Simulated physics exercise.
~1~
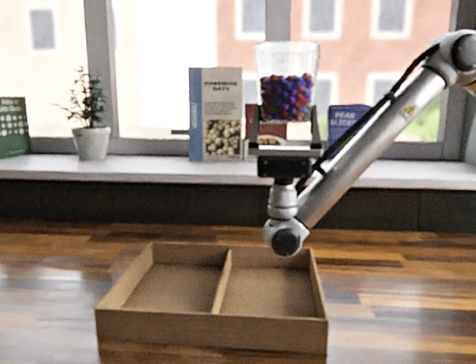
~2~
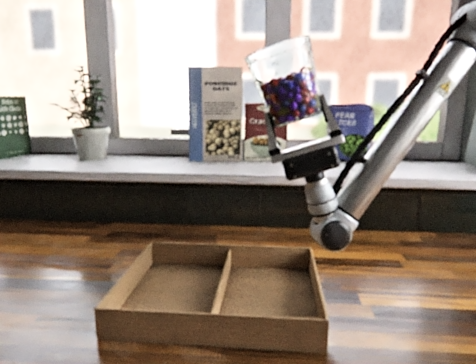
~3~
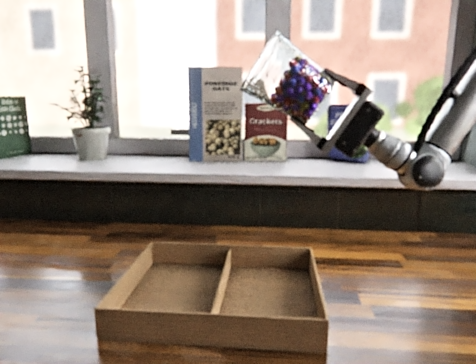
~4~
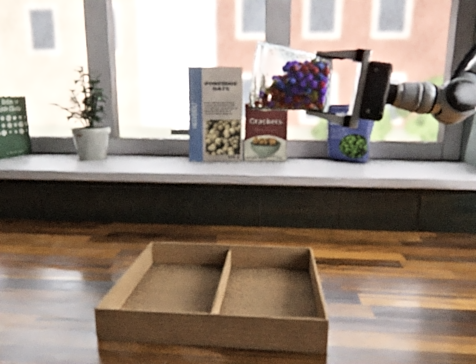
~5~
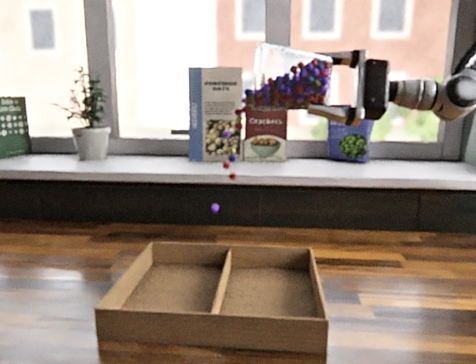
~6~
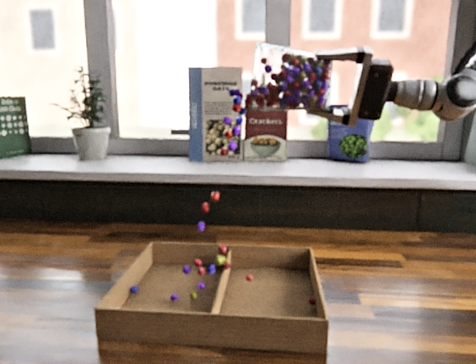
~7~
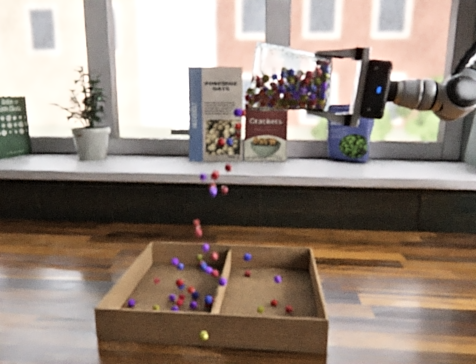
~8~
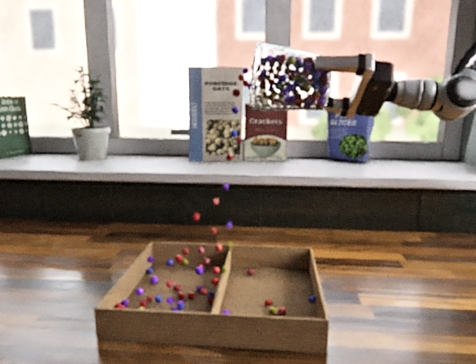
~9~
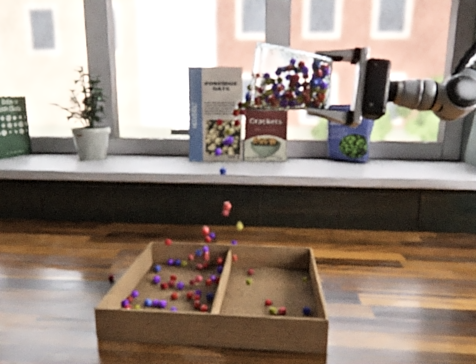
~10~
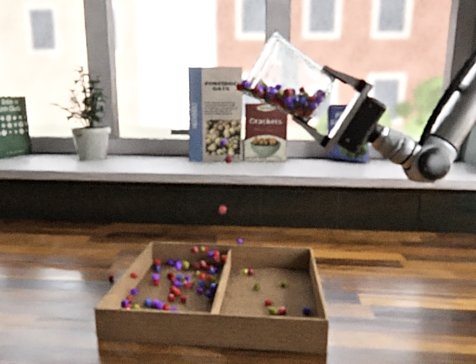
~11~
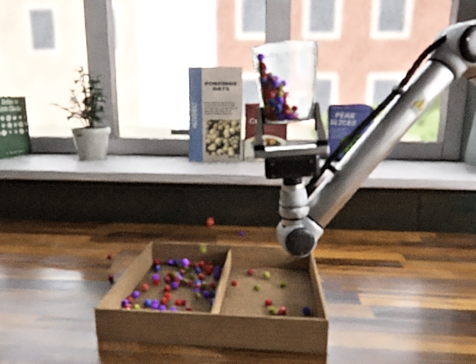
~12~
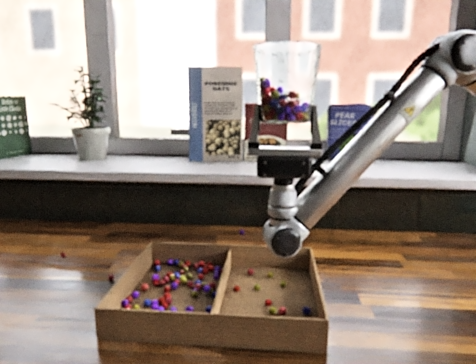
A grey robot arm at the right holds a clear tumbler of small round sweets, mostly red, blue and purple, above a wooden table, seen from the front with a bright window behind. A shallow brown tray with two compartments sits below, while a potted plant, books and packages line the sill. The arm swings the tumbler rightward and tips it left onto its side. Sweets spill down in a thin stream, landing mostly in the left compartment. The arm then turns the tumbler upright, still partly full, leaving a few sweets in the right compartment.
